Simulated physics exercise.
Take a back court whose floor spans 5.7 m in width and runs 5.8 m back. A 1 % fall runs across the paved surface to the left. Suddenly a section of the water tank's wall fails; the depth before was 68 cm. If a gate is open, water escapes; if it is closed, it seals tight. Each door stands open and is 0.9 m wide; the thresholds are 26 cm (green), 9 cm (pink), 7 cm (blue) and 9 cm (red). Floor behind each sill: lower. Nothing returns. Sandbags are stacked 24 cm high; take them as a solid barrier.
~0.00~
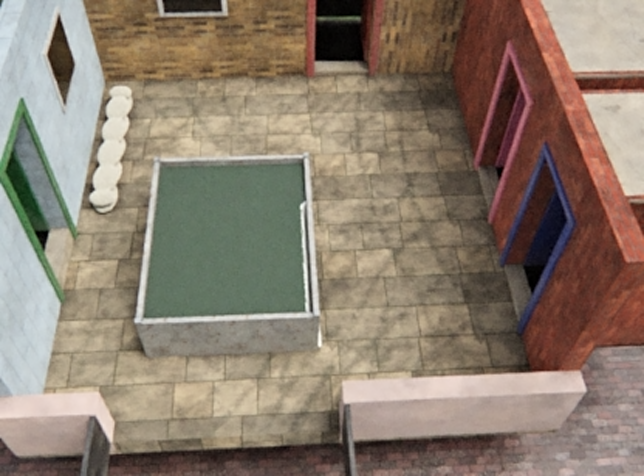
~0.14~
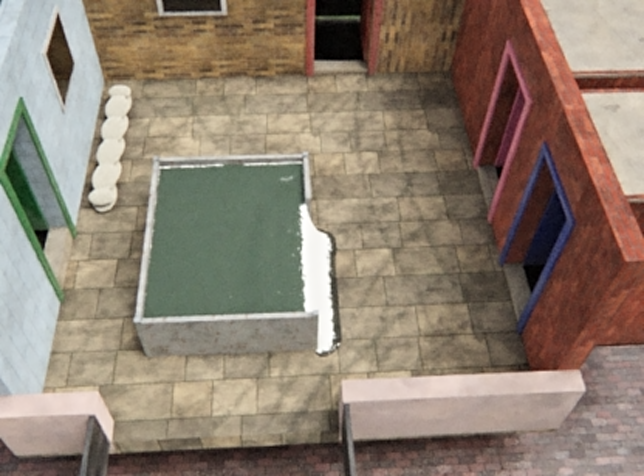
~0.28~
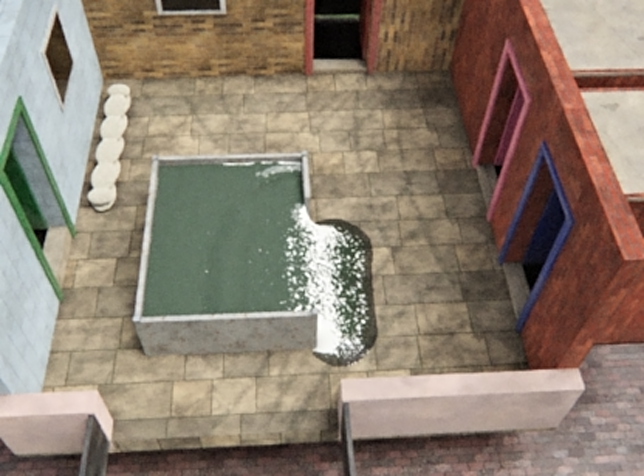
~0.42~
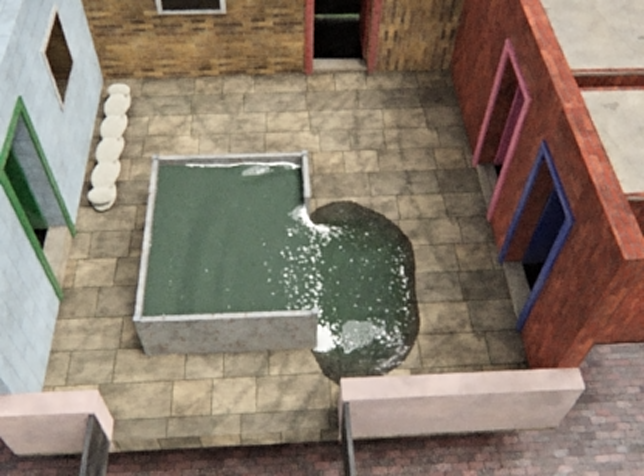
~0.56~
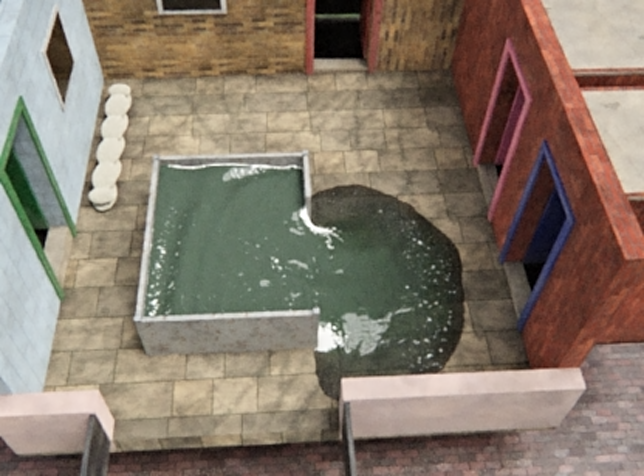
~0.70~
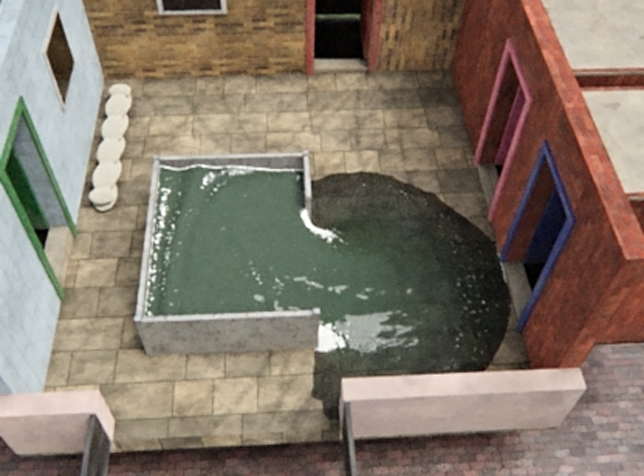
The clip opens on a paved courtyard seen from above, with a low rectangular tank of still green water. The tank's right side gives way and white, foaming water pours out. A dark, rounded pool spreads rightward across the paving toward the red wall as the water in the tank ripples and lowers.
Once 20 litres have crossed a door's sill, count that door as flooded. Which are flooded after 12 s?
Green door: Lags behind the figure, pink door: Outstrips the figure, blue door: Outstrips the figure, red door: Outstrips the figure.
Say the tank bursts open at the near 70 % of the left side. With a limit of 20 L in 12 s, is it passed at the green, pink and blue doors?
Outcomes - green: Exceeded, pink: Not exceeded, blue: Not exceeded.
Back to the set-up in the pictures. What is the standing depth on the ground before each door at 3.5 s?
Depths in cm: Green 0, pink 14, blue 22, red 9.
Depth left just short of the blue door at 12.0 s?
It comes to near 3.0 cm.
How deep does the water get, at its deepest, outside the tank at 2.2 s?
Depth: Approx. 44 cm.
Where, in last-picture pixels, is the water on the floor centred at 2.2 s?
It lies at roughly (338, 280) in pixels.
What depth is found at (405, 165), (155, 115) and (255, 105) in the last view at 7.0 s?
Reading - approx. 5 / 7 / 6 cm.
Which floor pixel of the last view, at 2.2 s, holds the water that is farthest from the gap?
Around pixel (450, 79).
After 1.4 s water covers 30 % of the floor and is deepest (42 cm) near (531, 383); green door not reached, pink door 18 cm at the sill, 5 L in, blue door 23 cm at the sill, 112 L in, red door not reached.
After 2.2 s water covers 30 % of the floor and is deepest (44 cm) near (507, 292); green door not reached, pink door 18 cm at the sill, 35 L in, blue door 36 cm at the sill, 291 L in, red door not reached.
After 3.5 s water covers 50 % of the floor and is deepest (24 cm) near (500, 269); green door not reached, pink door 14 cm at the sill, 67 L in, blue door 22 cm at the sill, 509 L in, red door 9 cm at the sill, 0 L in.
After 7.0 s water covers 90 % of the floor and is deepest (18 cm) near (105, 83); green door 3 cm at the sill, 0 L in, pink door 7 cm at the sill, 83 L in, blue door 11 cm at the sill, 626 L in, red door 12 cm at the sill, 31 L in.
After 12.0 s water covers 95 % of the floor and is deepest (15 cm) near (50, 365); green door 11 cm at the sill, 0 L in, pink door 3 cm at the sill, 83 L in, blue door 3 cm at the sill, 634 L in, red door 7 cm at the sill, 36 L in.
